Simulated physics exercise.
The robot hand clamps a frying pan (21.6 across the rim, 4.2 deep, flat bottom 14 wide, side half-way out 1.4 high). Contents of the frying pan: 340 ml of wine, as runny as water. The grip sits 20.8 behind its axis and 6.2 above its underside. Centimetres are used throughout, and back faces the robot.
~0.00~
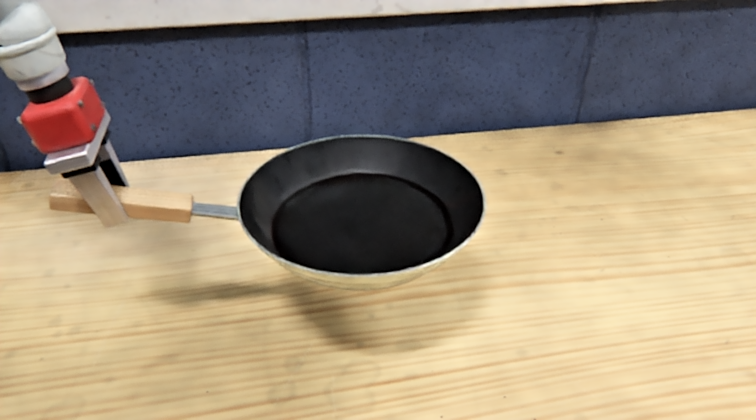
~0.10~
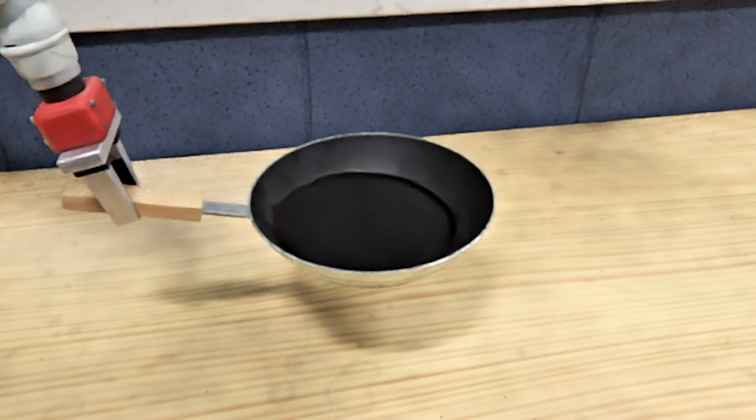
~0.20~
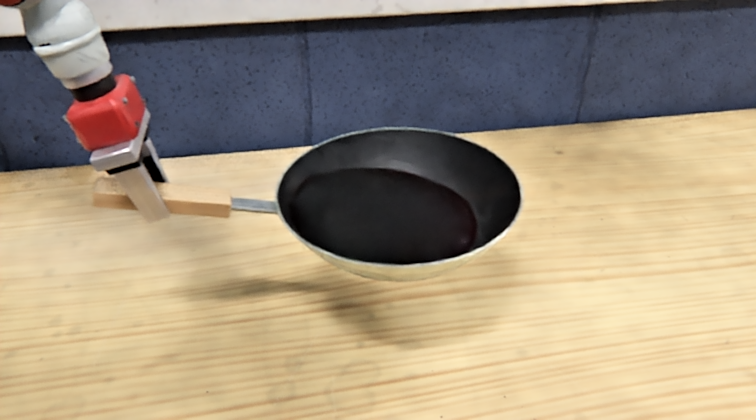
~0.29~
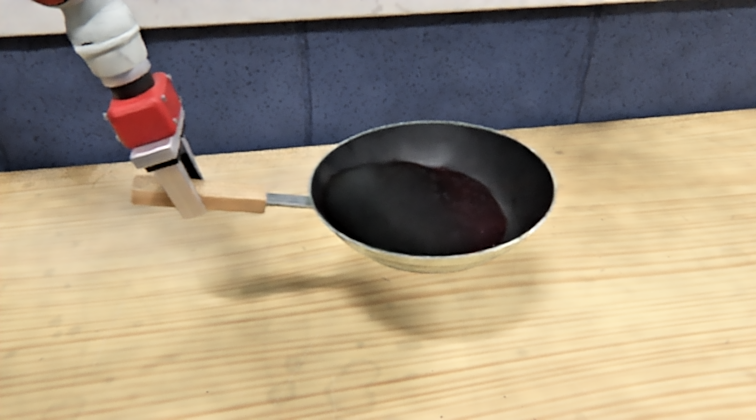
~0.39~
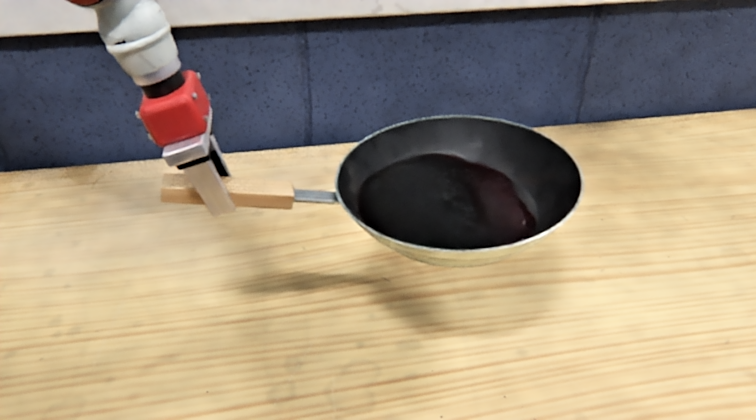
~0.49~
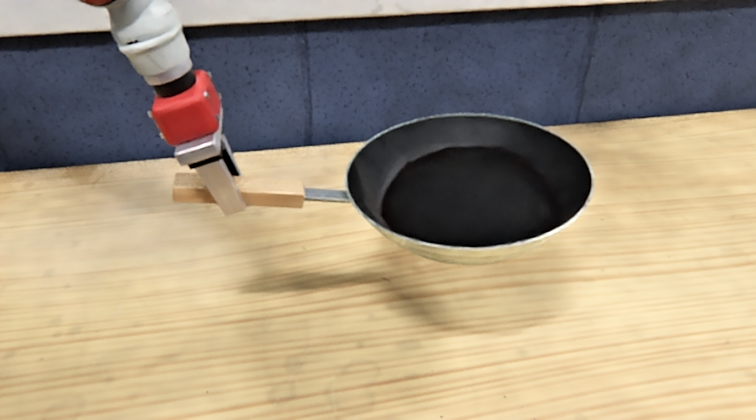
Above a light wooden surface against a dark blue wall, a robot arm grips a black frying pan by its wooden handle and carries it a short way to the right, as dark liquid shifts inside.
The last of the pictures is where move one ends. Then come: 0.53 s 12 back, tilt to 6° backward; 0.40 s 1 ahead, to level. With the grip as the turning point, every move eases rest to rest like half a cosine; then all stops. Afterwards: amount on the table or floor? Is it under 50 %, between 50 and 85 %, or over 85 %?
Under 50 %.
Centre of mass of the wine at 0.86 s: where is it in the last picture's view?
The centre is around (374, 204) in the last picture.
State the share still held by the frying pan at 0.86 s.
It is close to 95 % of the start.
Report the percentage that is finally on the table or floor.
The share comes out near 40 %.
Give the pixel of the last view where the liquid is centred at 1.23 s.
Approximate centre pixel: (254, 243).
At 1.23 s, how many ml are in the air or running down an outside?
It comes to close to 70 ml.
After 0.86 s, tilted 6° backward, liquid up to 20 above the table; 325 ml in the frying pan, 15 ml on the table or floor, 5 ml in the air or running down outside.
After 1.23 s, tilted 3° backward, liquid up to 18 above the table; 200 ml in the frying pan, 65 ml on the table or floor, 75 ml in the air or running down outside.
After 1.62 s, level, liquid up to 16 above the table; 200 ml in the frying pan, 140 ml on the table or floor.
After 2.42 s, level, liquid up to 15 above the table; 200 ml in the frying pan, 140 ml on the table or floor.
In the end, 200 ml in the frying pan, 140 ml on the table or floor. That is 41 % on the table or floor.
